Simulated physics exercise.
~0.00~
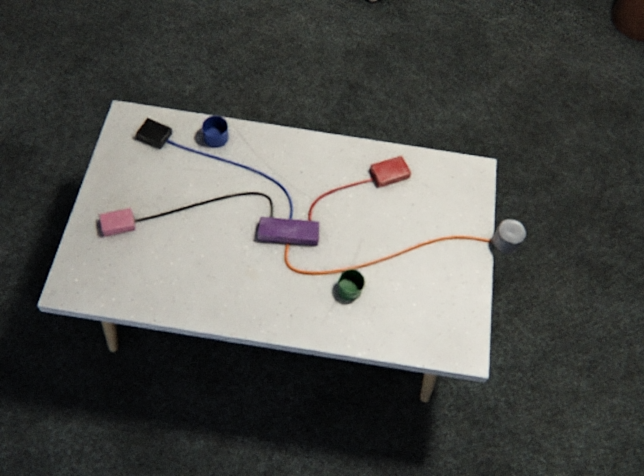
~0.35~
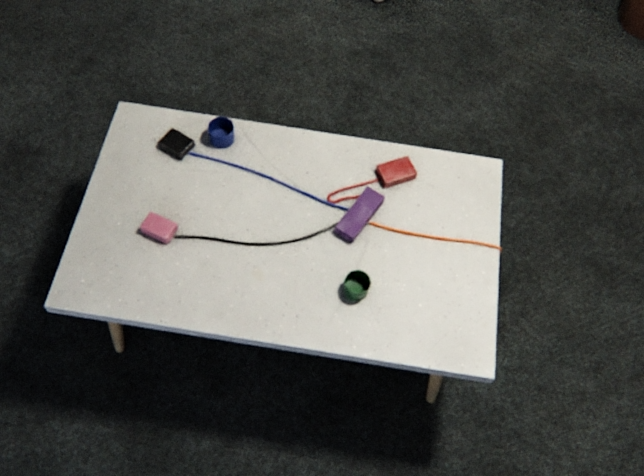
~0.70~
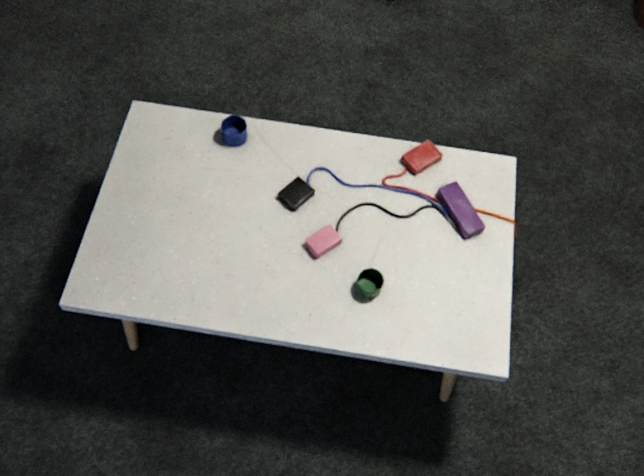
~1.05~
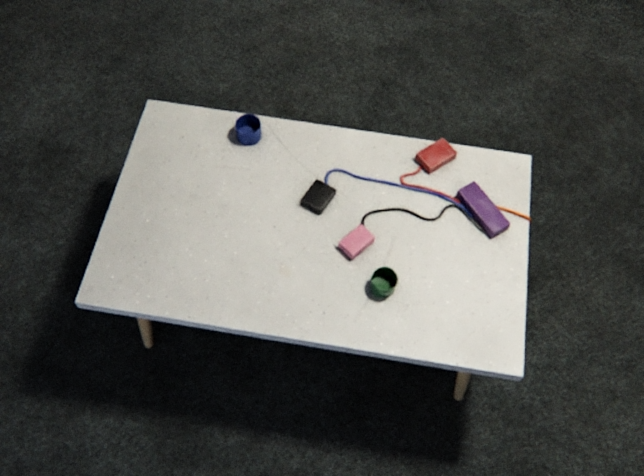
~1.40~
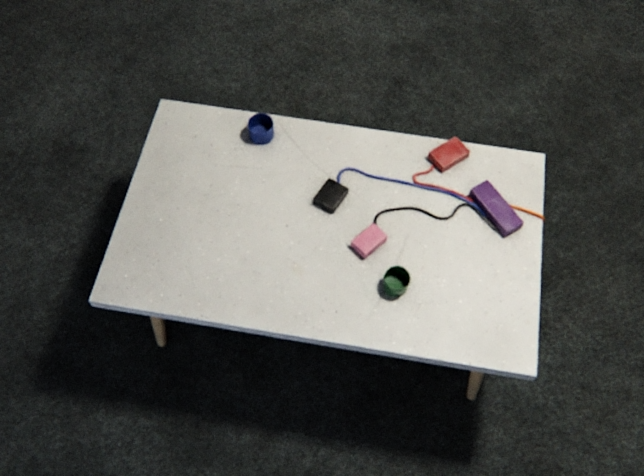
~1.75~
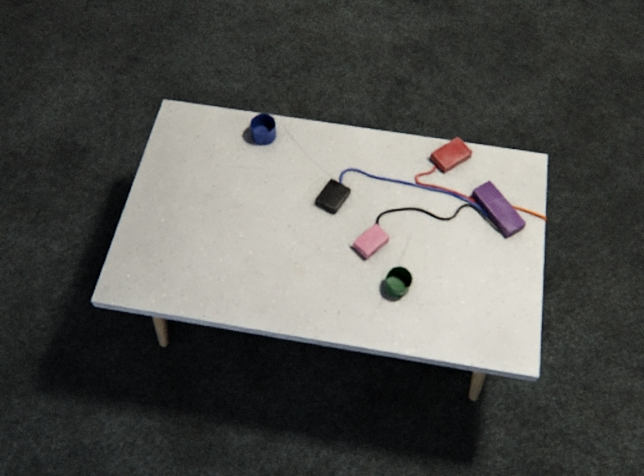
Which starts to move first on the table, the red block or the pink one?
The pink block starts to move first, sliding right while the red one is still in its place. The red block only shifts afterwards.
